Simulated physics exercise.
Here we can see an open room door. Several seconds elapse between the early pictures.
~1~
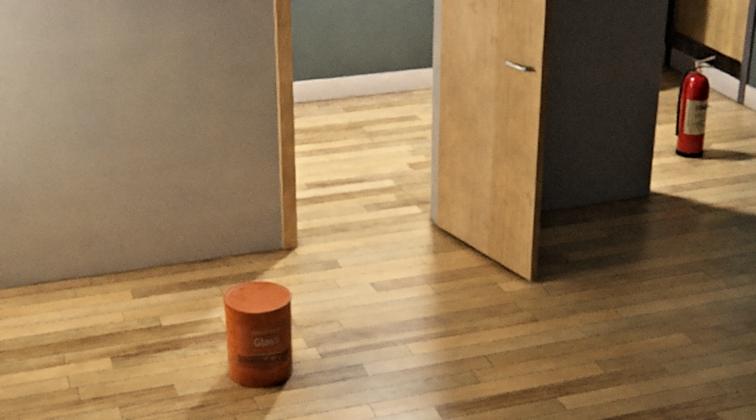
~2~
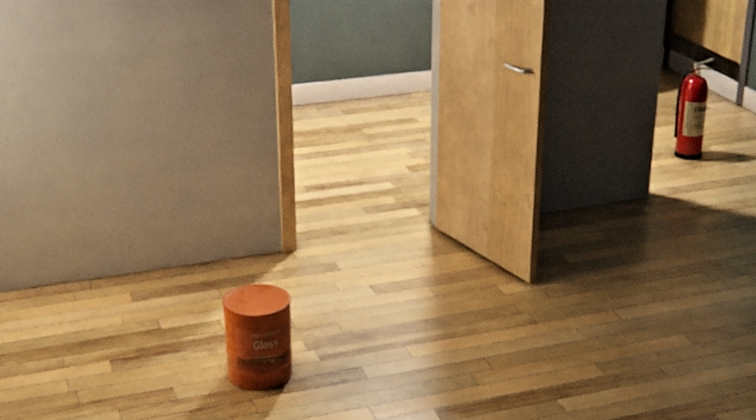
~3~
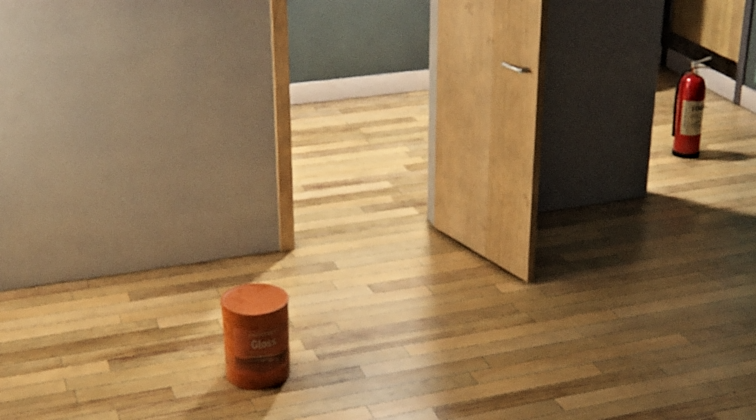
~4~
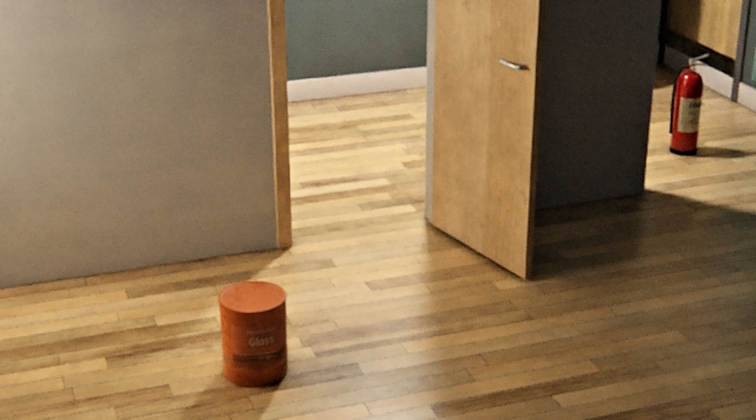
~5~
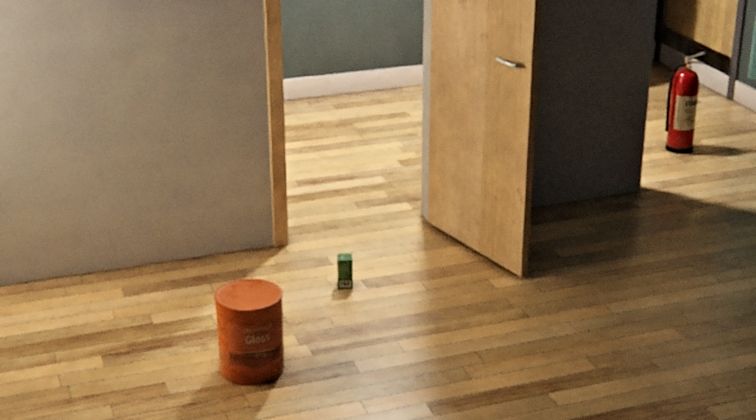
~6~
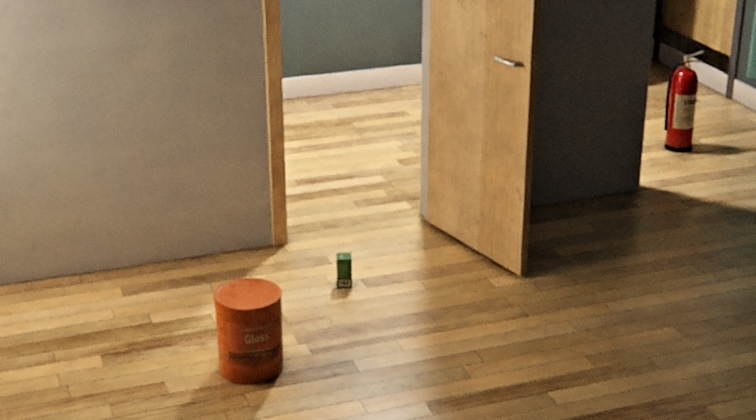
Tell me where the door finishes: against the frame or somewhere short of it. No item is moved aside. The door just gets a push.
I expect it will finish flush.
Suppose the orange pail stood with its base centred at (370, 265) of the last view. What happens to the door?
Well, after that the door gets caught.
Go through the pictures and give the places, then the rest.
The first picture shows door wide open and still; orange pail (259, 334).
The second picture shows door wide open and still; orange pail (259, 337).
The third picture shows door wide open and still; orange pail (257, 336).
The fourth picture shows door wide open and still; orange pail (254, 334).
The fifth picture shows door wide open and still; orange pail (250, 332).
The sixth picture shows door wide open and still; green carton (344, 270); orange pail (250, 331).
Then, 1.10 s after the last picture, door at 73°.
Then, 1.90 s after the last picture, door at 34°.
At rest, door at 0°; both in place. Seen from the same camera at the end, green carton near (344, 270).
